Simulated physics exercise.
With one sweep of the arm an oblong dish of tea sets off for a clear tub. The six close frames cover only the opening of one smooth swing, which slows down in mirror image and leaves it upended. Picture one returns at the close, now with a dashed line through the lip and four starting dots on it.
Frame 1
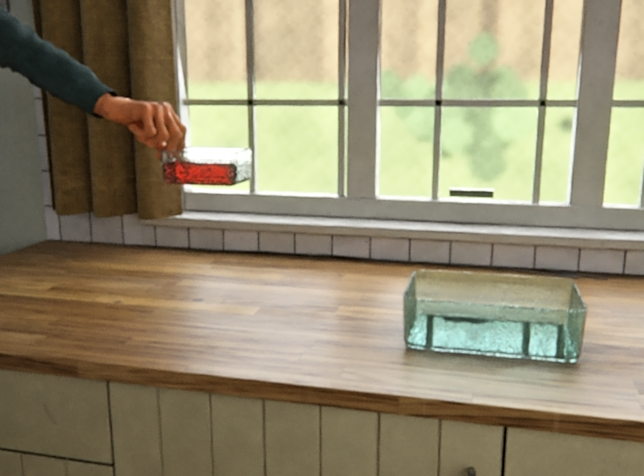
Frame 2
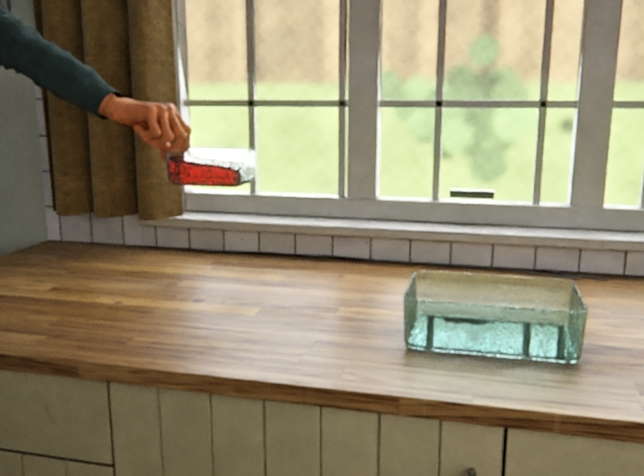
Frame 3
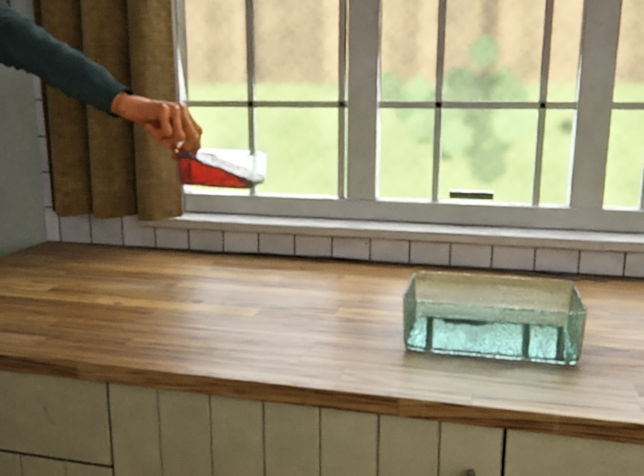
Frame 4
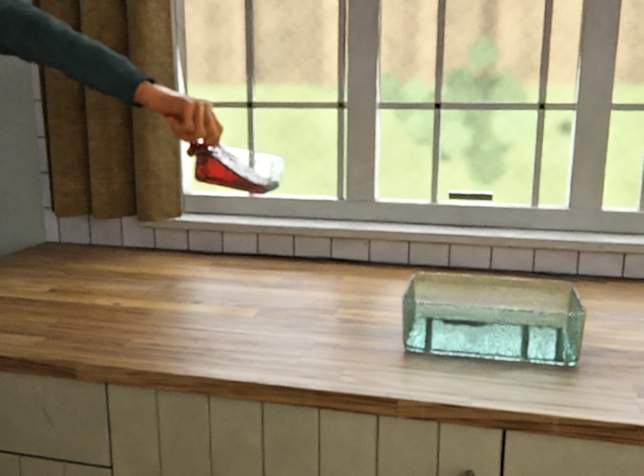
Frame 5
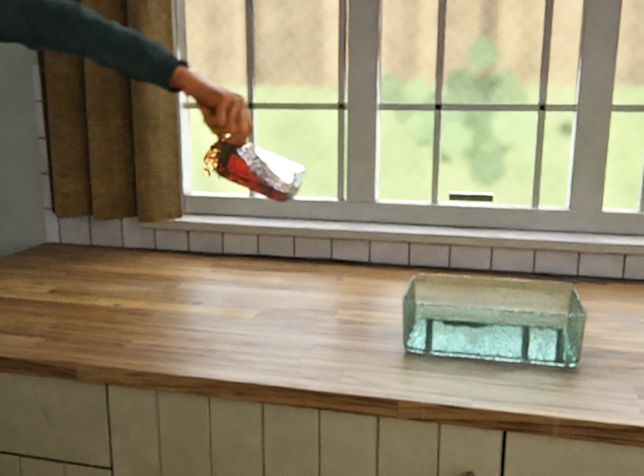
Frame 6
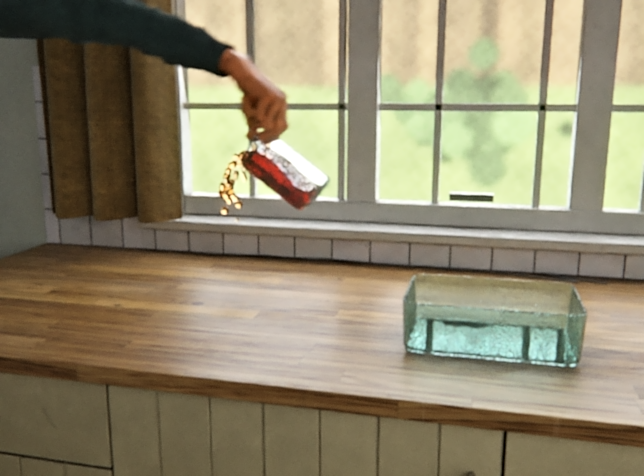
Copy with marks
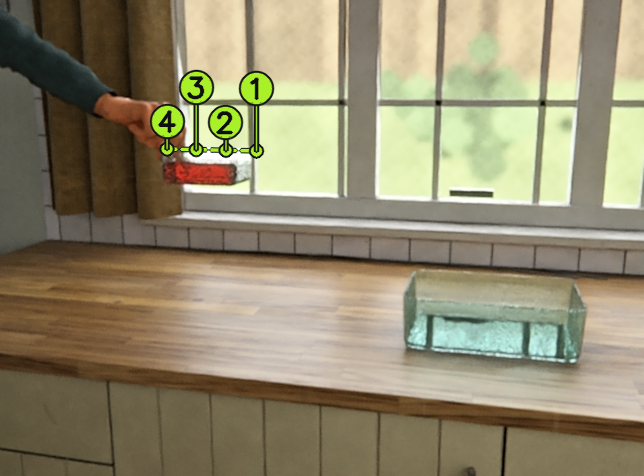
A hand in a dark teal sleeve carries a small clear oblong dish of red tea rightward from the left, in front of a white-framed window above a wooden kitchen counter, seen from a fixed, slightly raised view. A brown curtain hangs at left, and a greenish clear tub sits on the counter at right. The dish tilts steadily, right end down, as amber drops spill from its left side.
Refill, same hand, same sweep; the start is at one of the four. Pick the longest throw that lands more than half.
3.
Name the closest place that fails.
Place 4.
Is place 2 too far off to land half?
No, that is safe.
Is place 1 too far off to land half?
No.
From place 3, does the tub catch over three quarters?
No, less.
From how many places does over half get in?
Three of them.
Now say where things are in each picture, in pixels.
In the first frame, upright, lip at (242, 150); tub from (404, 345) to (580, 361); nothing has left yet.
In the second frame, upright, lip at (247, 151); nothing has left yet.
In the third frame, upright, lip at (258, 153); tea is over the rim, down to (189, 150).
In the fourth frame, tipped about 9°, lip at (277, 160); tea is over the rim, down to (200, 155).
In the fifth frame, tipped about 21°, lip at (301, 170); tea is over the rim, down to (218, 179).
In the sixth frame, tipped about 36°, lip at (325, 182); tea is over the rim, down to (237, 220).
On the marked copy, 1 at (256, 150); 2 at (225, 150); 3 at (196, 149); 4 at (167, 149).
If 1 is chosen, about 69 % lands in the tub, 18 % falls short and 13 % goes beside or beyond.
If 2 is chosen, about 66 % lands in the tub, 19 % falls short and 14 % goes beside or beyond.
If 3 is chosen, about 65 % lands in the tub, 26 % falls short and 9 % goes beside or beyond.
If 4 is chosen, about 33 % lands in the tub, 60 % falls short and 8 % goes beside or beyond.
